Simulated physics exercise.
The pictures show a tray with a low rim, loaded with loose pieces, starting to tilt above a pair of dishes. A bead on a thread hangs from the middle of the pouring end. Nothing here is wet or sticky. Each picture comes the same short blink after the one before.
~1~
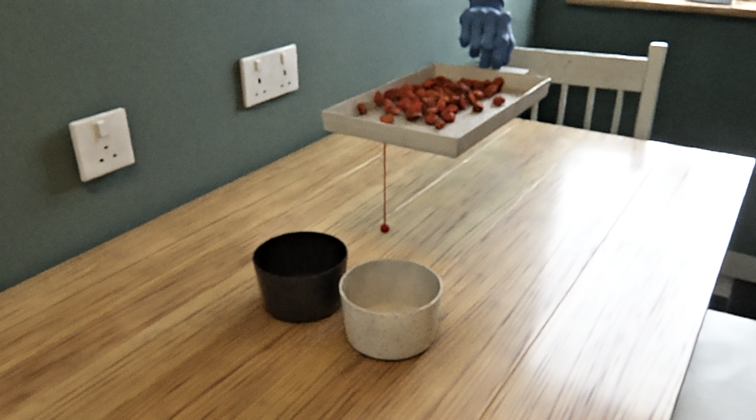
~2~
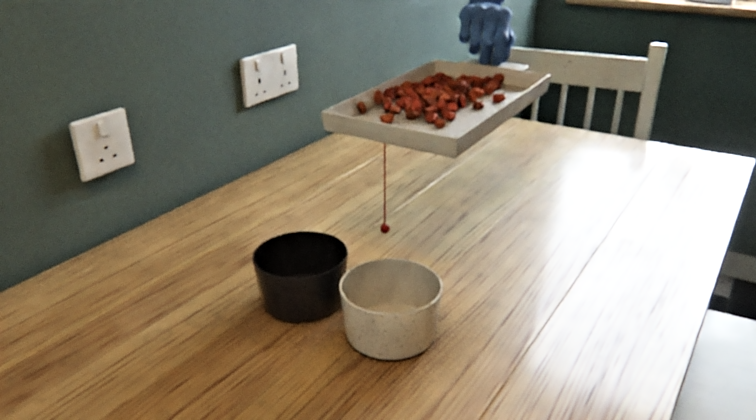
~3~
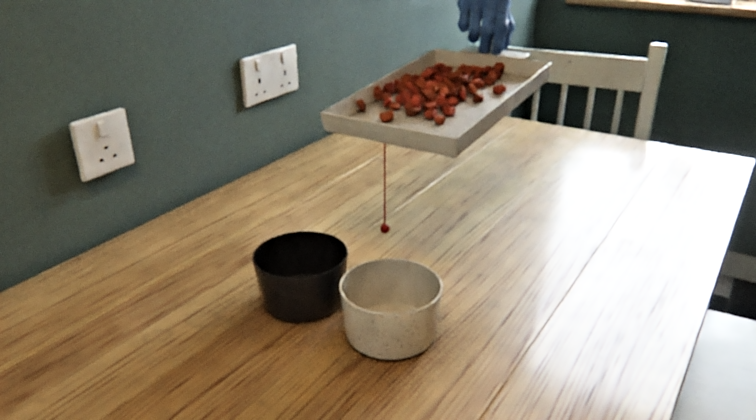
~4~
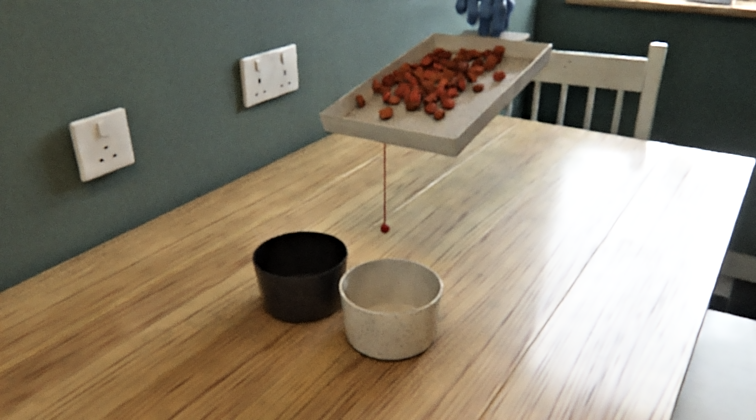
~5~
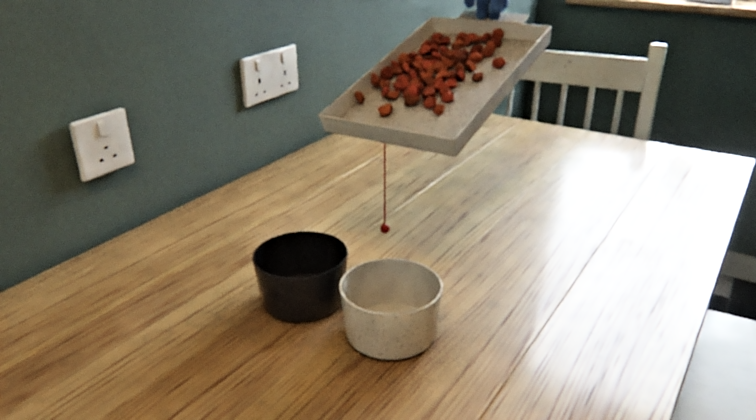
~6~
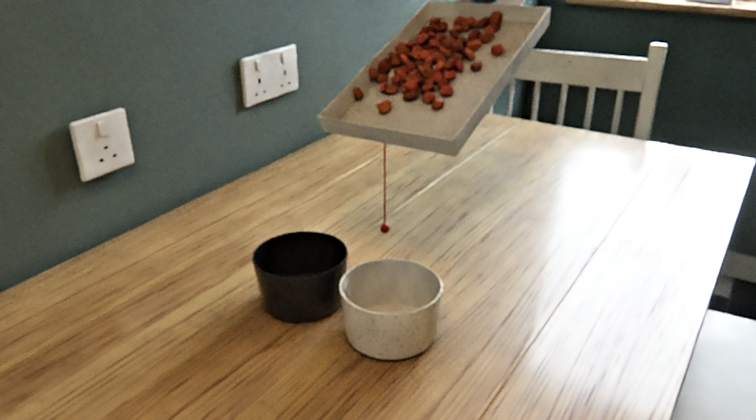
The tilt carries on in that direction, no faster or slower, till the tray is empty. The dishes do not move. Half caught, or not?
They take more than half between them.
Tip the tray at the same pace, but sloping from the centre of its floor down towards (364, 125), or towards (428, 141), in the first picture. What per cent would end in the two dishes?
First some 30, then 60 per cent.
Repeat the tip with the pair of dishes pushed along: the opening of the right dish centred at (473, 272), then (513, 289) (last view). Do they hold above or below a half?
One: The smaller part. Two: Under half.
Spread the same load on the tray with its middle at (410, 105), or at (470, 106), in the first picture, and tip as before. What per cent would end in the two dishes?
The first gives 90 %, the second 90 %.
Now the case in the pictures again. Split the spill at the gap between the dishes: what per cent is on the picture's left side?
Near 40 %.
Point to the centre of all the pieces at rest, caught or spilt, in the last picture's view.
Roughly at (326, 298).
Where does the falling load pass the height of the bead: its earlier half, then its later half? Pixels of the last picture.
At about (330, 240), then at (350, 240).
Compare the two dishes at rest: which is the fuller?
More ends in left.
Just after the last frame, tray tipped steeply; almost all on the tray; about a tenth in the air.
A moment on, tray tipped past a quarter turn; roughly a third on the tray; about a tenth in the right dish; roughly a quarter in the left dish; about a tenth outside both; about a tenth in the air.
Further on, tray tipped past a quarter turn; roughly a quarter in the right dish; roughly half in the left dish; roughly a quarter outside both.
When it is over, tray tipped past a quarter turn; roughly a quarter in the right dish; roughly half in the left dish; roughly a quarter outside both.
